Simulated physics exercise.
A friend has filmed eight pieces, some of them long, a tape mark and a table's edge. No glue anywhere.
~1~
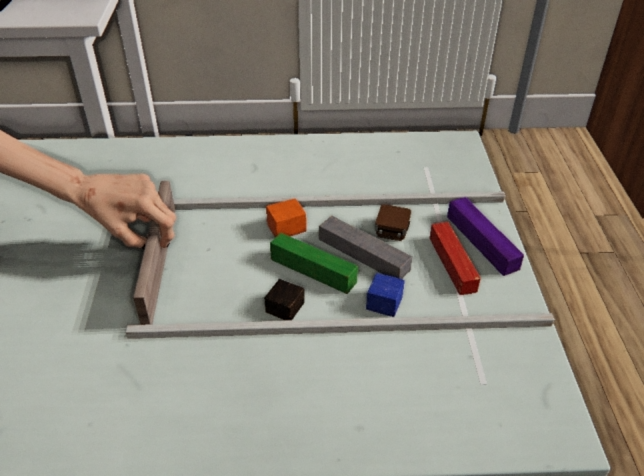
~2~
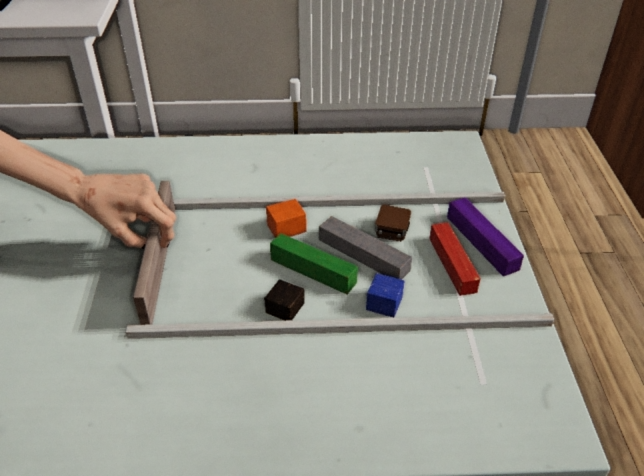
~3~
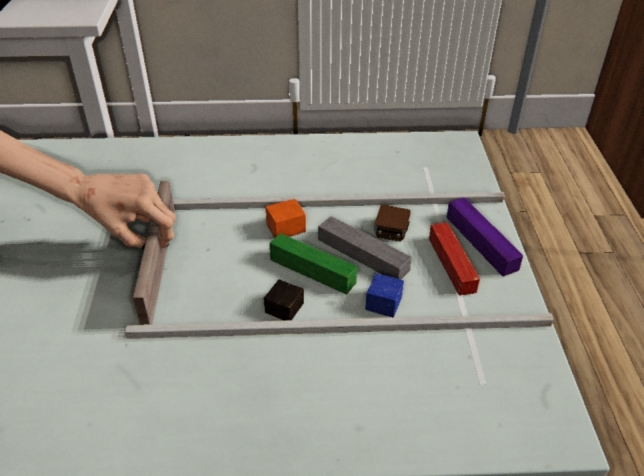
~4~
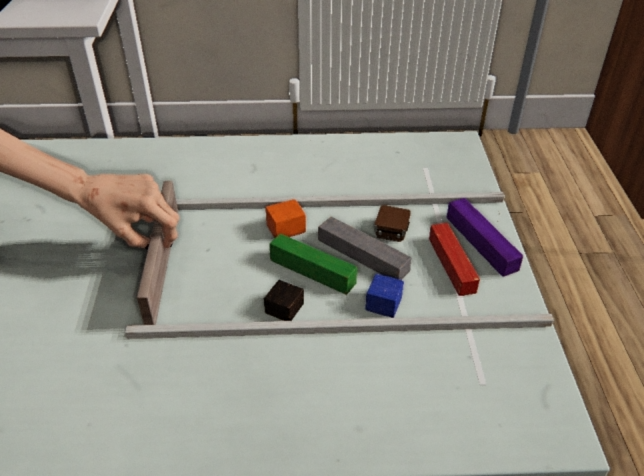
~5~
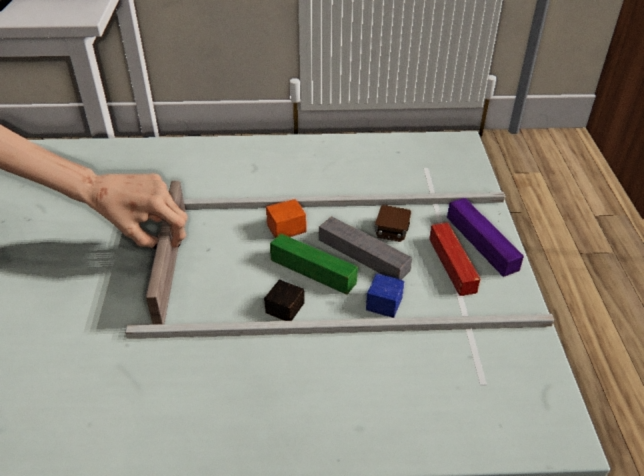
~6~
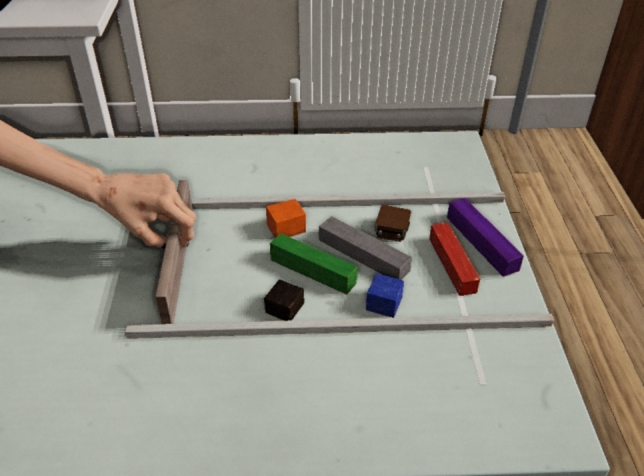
On a pale table between two thin rails, a hand held a board upright at the left, then slid it slightly to the right, while the eight colored blocks and bars lay still.
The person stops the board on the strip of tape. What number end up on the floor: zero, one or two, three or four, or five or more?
Outcome: The number that fall off is one or two.
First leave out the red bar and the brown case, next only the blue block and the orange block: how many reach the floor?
Fallen: 0, and 0 in the other try.
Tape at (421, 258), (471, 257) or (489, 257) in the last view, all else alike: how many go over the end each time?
Down on the floor: 0, 2 and 5.
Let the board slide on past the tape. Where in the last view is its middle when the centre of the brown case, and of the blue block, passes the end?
Its middle is around (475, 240) and around (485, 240).
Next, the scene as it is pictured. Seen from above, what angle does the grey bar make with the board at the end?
Near 20 degrees.
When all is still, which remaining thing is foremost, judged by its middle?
That is the red bar.
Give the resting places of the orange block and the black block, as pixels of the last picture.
The orange block stops around (457, 214); the black block around (475, 290).
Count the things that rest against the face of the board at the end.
The number is 3.
Soon after, none off yet; purple stick at rest near (483, 235); red bar at rest near (453, 258); brown case at rest near (393, 224).
After that, none off yet; purple stick at rest near (483, 235); red bar at rest near (453, 258); brown case displaced about its own width near (414, 218).
In the end, the number that fall off is one or two; gone, purple stick.
